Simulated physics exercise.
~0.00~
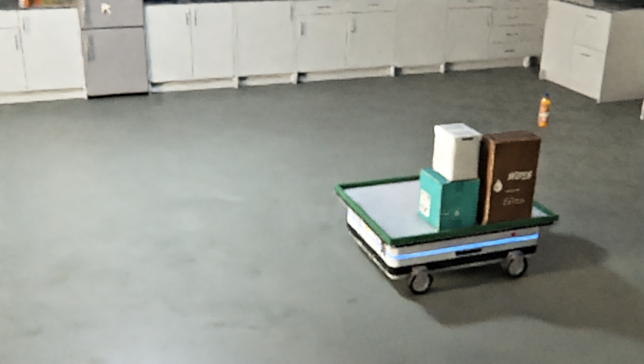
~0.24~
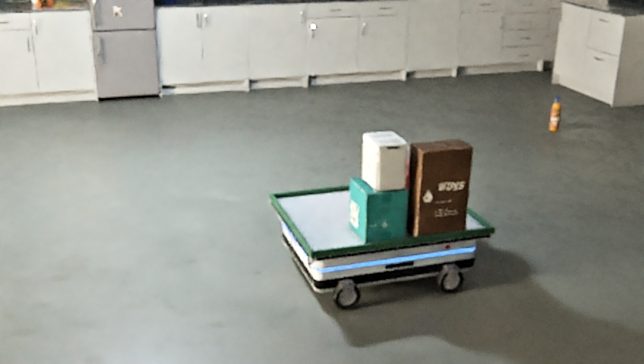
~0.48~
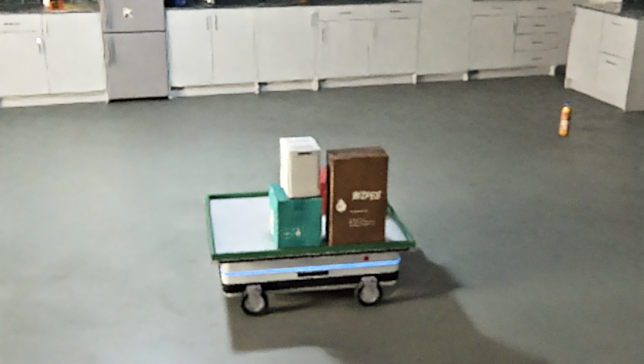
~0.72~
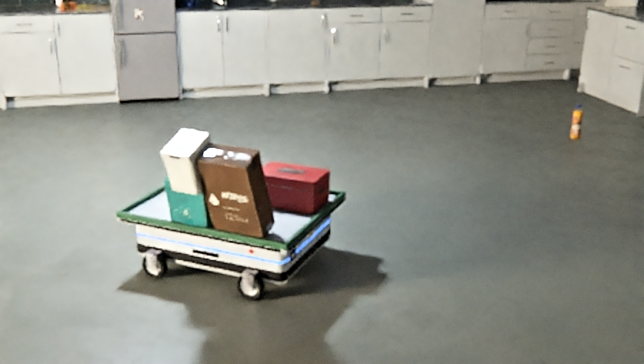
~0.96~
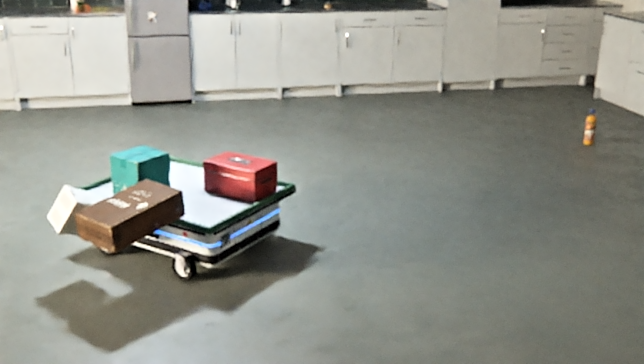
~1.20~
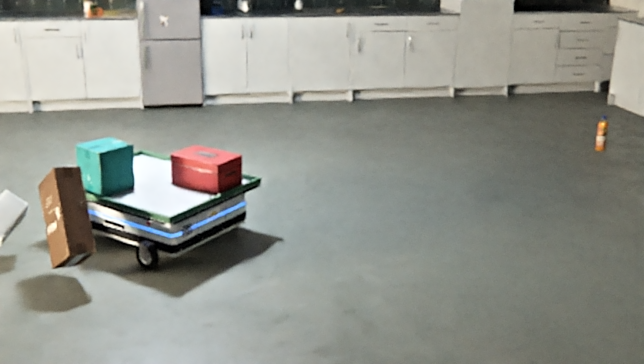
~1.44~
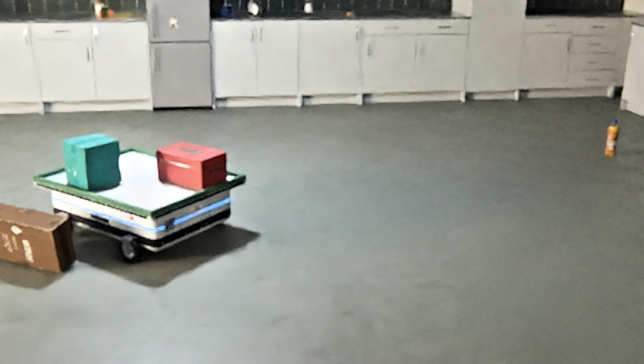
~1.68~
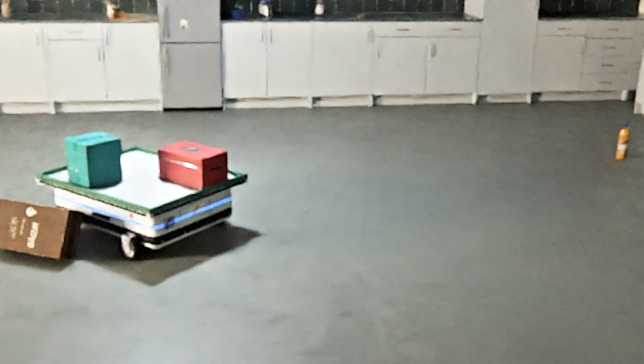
The footage shows a wheeled cart carrying a white tote, brown box, turquoise box and red toolbox leftward across a gray floor. As it turns, the tote and brown box tip and tumble off, while the turquoise box and toolbox remain aboard the stopped cart.
